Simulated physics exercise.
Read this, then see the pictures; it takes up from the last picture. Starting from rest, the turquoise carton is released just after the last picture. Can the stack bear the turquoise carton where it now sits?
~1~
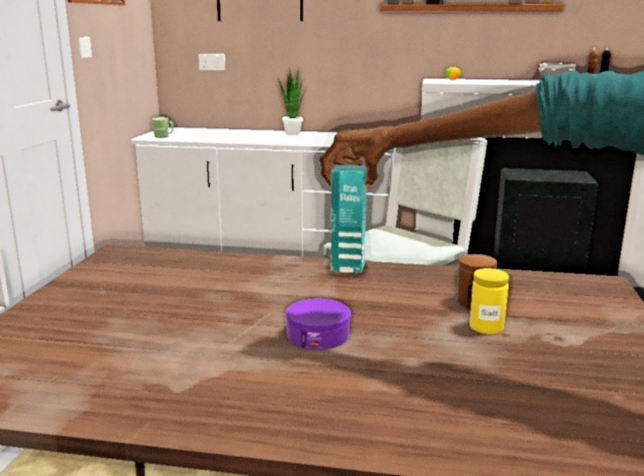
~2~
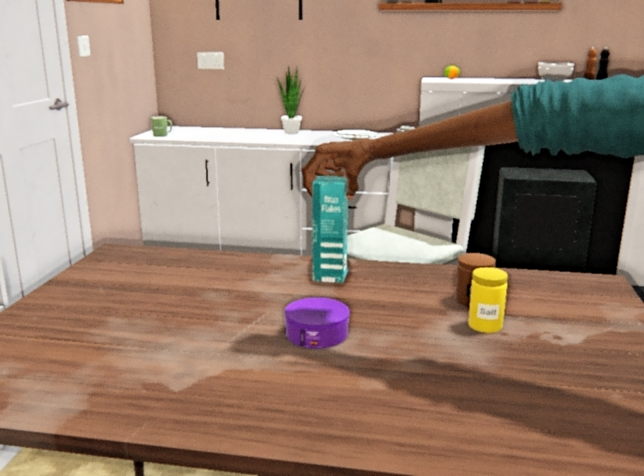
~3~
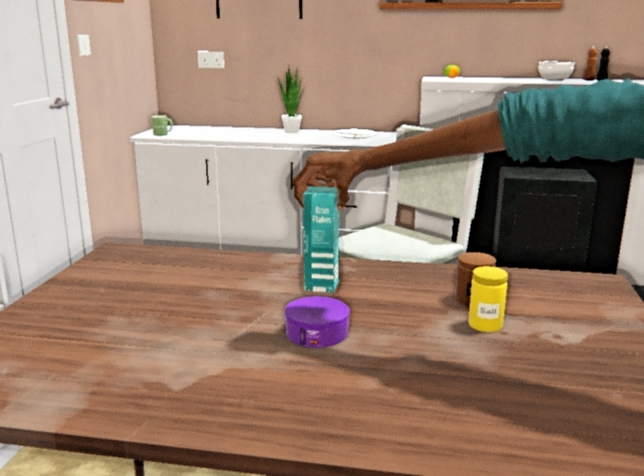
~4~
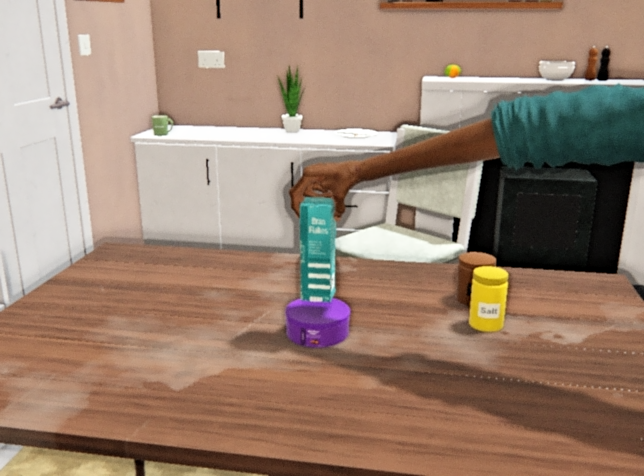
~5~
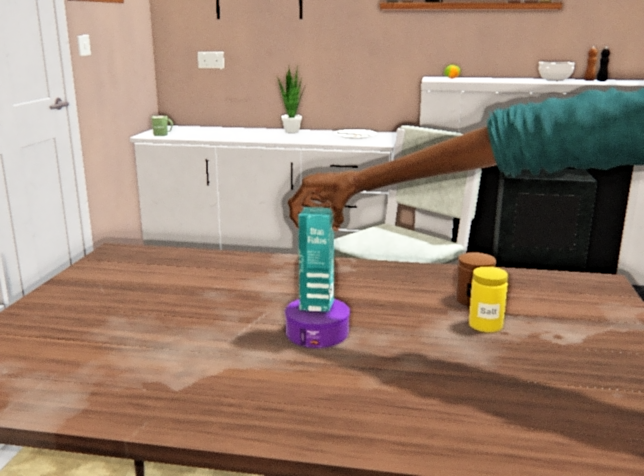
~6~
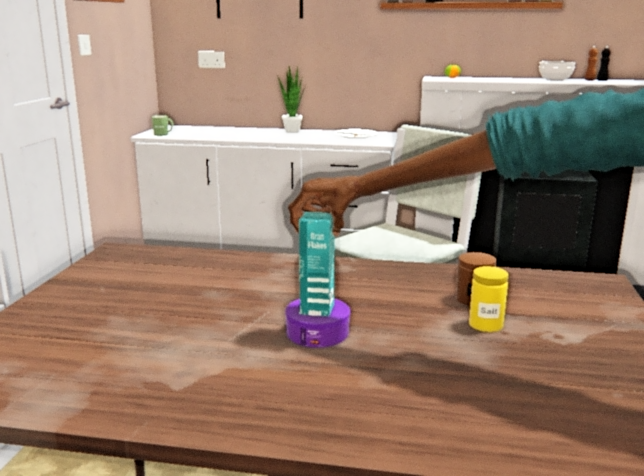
Yes.
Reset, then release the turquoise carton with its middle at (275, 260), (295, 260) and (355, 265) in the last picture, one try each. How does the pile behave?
Lab note - try 1: Collapse; try 2: No collapse; try 3: Collapse.
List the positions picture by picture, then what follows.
On its way; turquoise carton (349, 219); purple tub (318, 324), in the first picture.
On its way; turquoise carton (330, 229); yellow jar (488, 300), in the second picture.
On its way; turquoise carton (322, 240); brown jar (475, 279), in the third picture.
On its way; turquoise carton (318, 250); purple tub (318, 322), in the fourth picture.
On its way; turquoise carton (317, 259); yellow jar (488, 299), in the fifth picture.
Set down, still held; turquoise carton (317, 264); brown jar (476, 279), in the sixth picture.
Then, 0.90 s later than the last frame, all is still.
Then, 2.00 s later than the last frame, turquoise carton resting near (317, 264).
When it is over, all 4 as before. End places, in pixels of the last picture, turquoise carton near (317, 264). The pile stays up.
